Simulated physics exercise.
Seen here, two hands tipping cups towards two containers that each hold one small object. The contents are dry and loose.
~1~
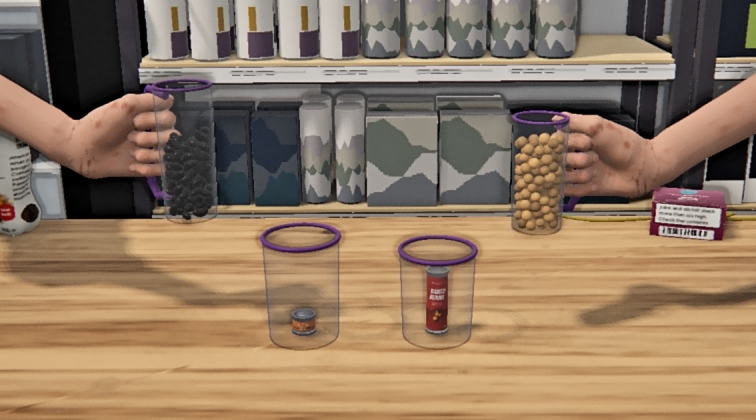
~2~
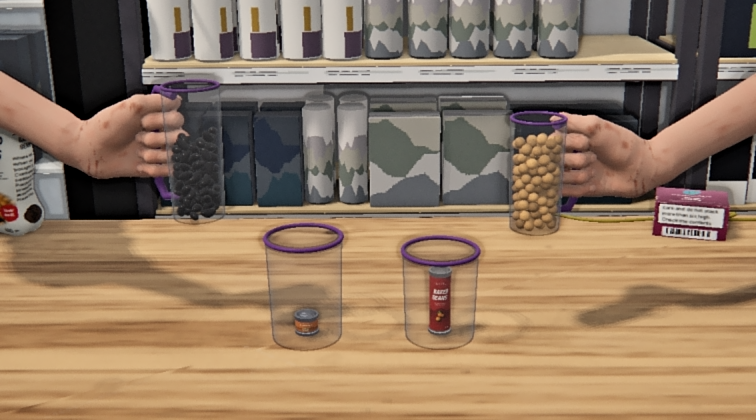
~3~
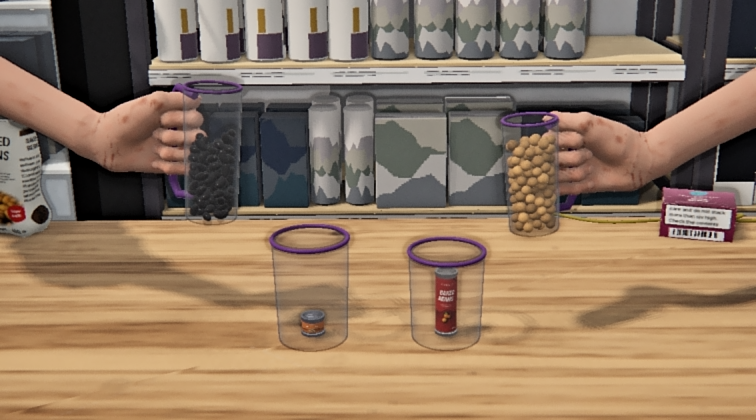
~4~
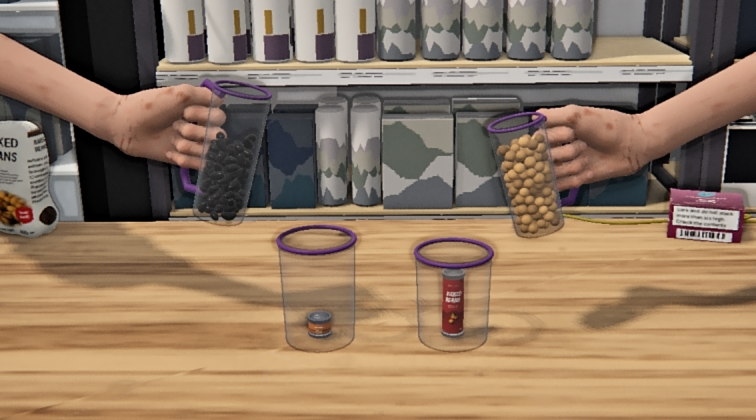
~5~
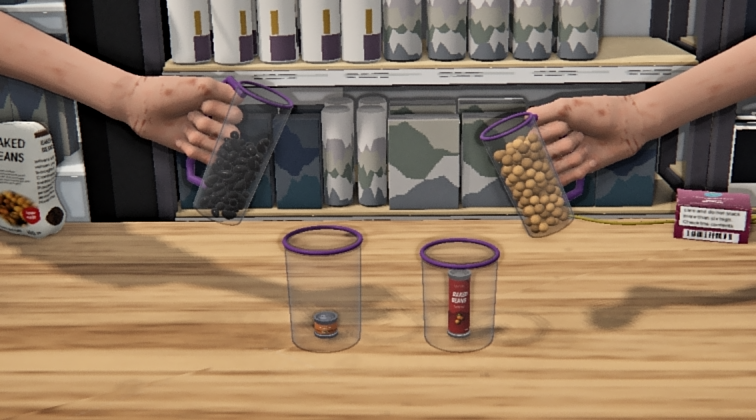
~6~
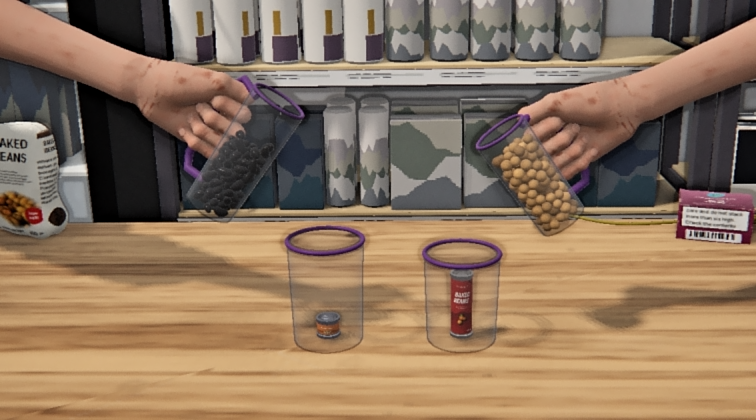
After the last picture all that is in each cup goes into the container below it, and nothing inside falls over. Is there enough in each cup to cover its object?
In the end the left object gets buried, and the right object still sticks out.
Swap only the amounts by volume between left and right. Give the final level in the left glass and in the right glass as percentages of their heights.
Near 50 on the left, 55 on the right.
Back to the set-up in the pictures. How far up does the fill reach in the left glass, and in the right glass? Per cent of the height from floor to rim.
Left: 45 %. Right: 60 %.
Then, 0.28 s after the last picture, left glass empty, all of its cupful still in the cup; right glass empty, all of its cupful still in the cup.
Then, 0.64 s after the last picture, left glass empty, all of its cupful still in the cup; right glass nearly empty, nearly all of its cupful still in the cup, one piece on the counter.
Then, 1.03 s after the last picture, left glass nearly empty, nearly all of its cupful still in the cup; right glass a quarter full, about half of its cupful still in the cup, one piece on the counter.
At rest, left glass half full (surface near (327, 294)), nothing beside it; right glass two thirds full (surface near (462, 288)), one piece on the counter; the left thing is covered; the right thing is still showing.
